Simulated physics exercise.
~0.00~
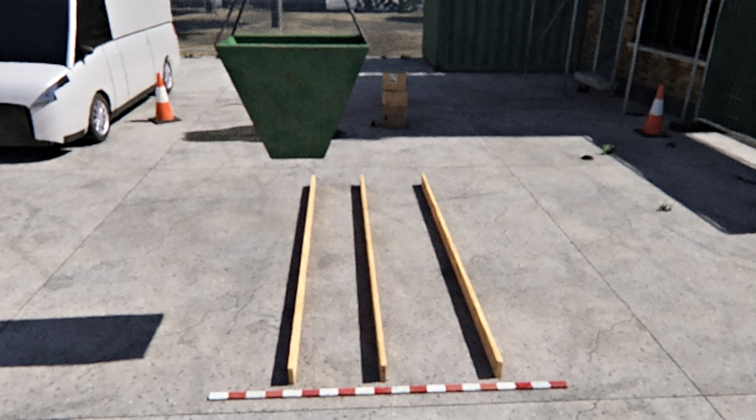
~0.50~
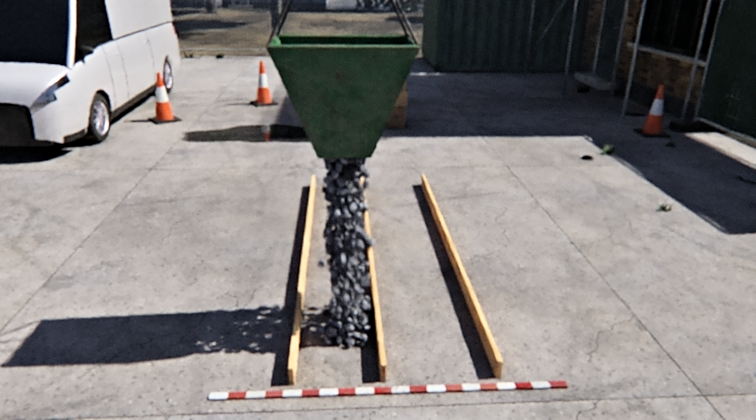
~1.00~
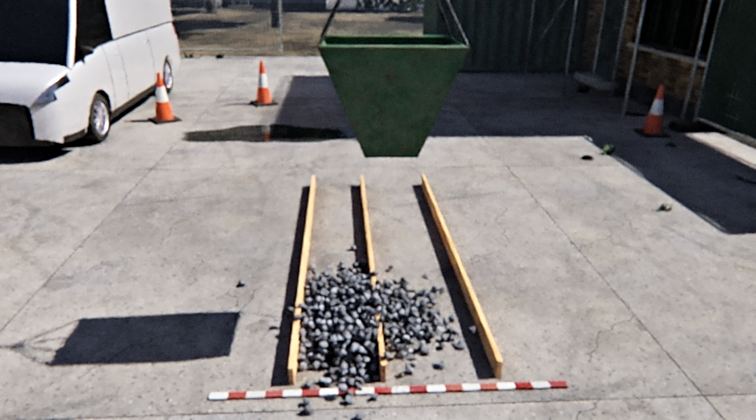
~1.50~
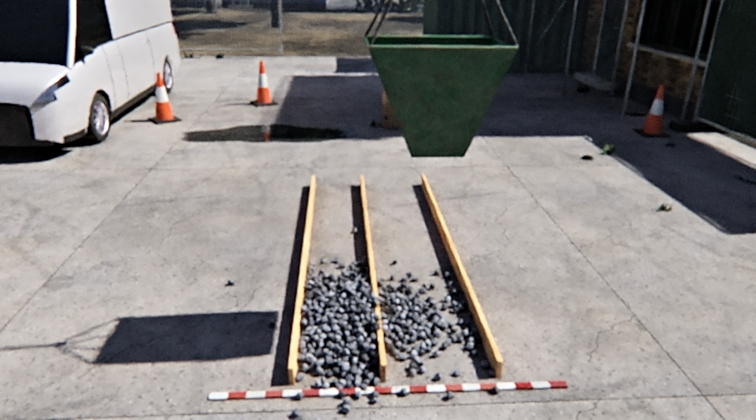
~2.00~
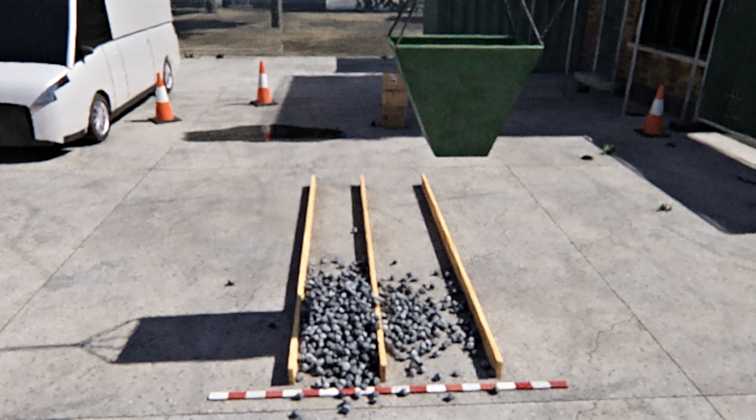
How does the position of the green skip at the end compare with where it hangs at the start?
At the start the skip hangs near the far end of the left plank, to the left of the stacked boxes behind. By the end it has moved right at about the same height, and hangs near the far end of the right plank, to the right of those boxes.
